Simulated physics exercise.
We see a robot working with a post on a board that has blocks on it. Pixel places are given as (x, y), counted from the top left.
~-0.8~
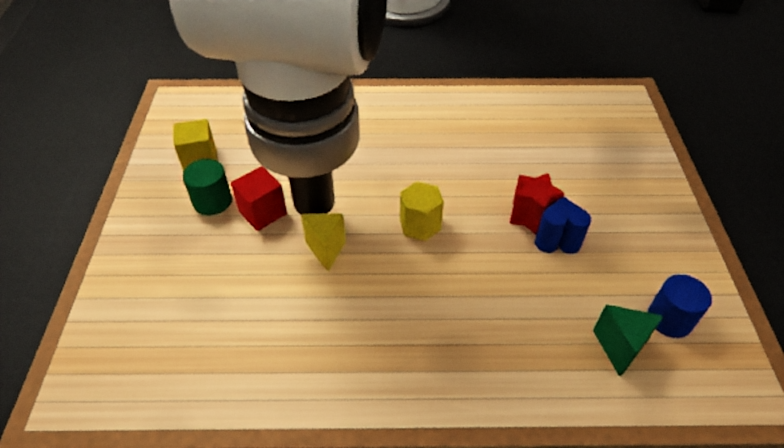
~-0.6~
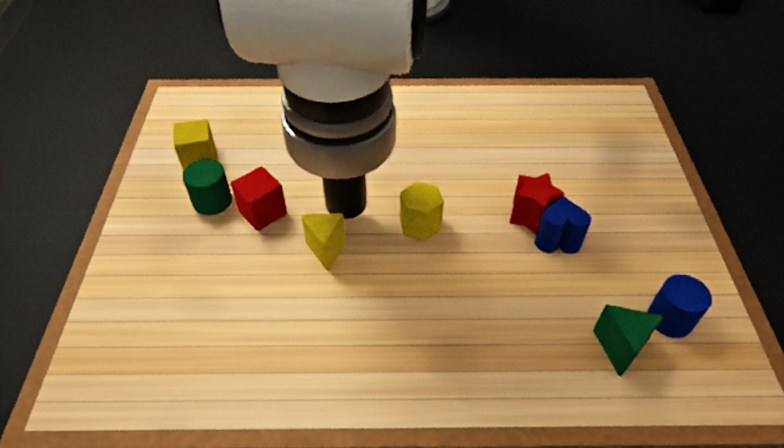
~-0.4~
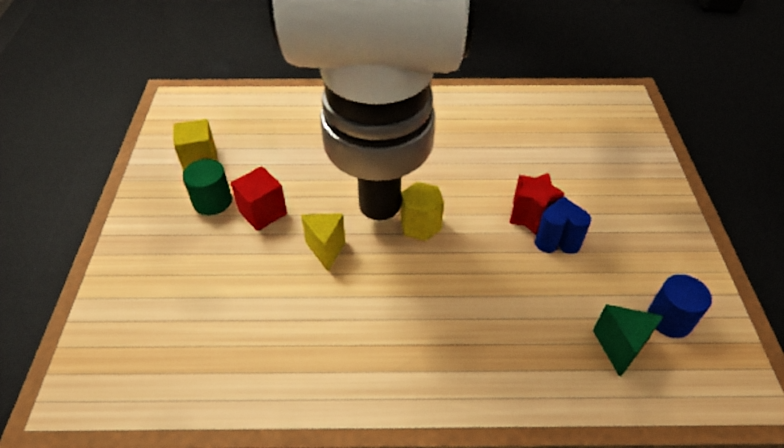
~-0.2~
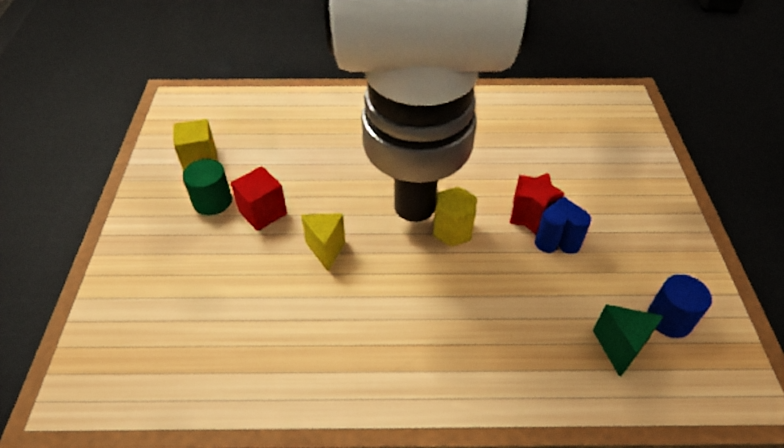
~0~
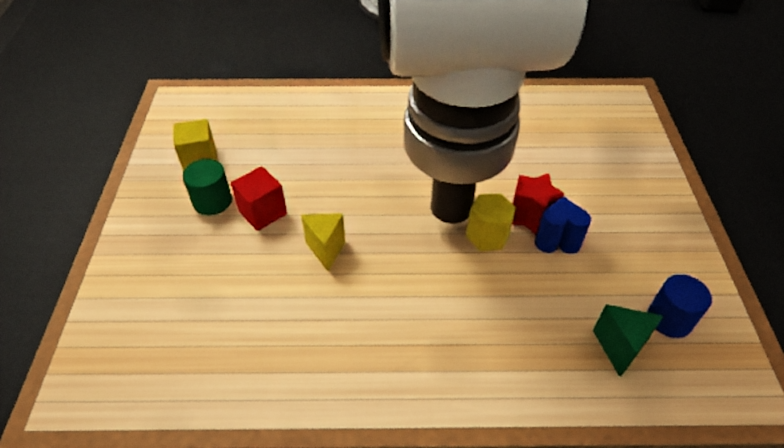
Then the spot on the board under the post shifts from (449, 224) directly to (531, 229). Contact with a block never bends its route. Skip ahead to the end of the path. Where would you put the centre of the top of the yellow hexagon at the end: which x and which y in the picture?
Somewhere near (562, 231).
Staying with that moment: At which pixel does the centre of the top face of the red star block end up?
About (564, 182).
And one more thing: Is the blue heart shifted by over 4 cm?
The answer is no.
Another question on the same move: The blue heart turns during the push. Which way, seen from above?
The turn is anti-clockwise.
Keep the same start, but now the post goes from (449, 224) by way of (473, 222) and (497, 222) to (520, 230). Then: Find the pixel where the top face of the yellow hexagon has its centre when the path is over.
If I read the scene right, the answer is (554, 231).
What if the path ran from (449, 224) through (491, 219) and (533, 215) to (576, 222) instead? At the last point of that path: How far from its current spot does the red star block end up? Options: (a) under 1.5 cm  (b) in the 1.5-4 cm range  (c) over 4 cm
I'll go with c - over 4 cm.
On the path given first. Halfway along, post at (495, 211); yellow hexagon at (535, 218), turned 15° clockwise; blue heart at (580, 215), turned 20° anticlockwise.
At the end, post at (536, 213); yellow hexagon at (562, 231), turned 35° clockwise; red star block at (564, 182), turned 55° anticlockwise; blue heart at (599, 222), turned 65° anticlockwise.
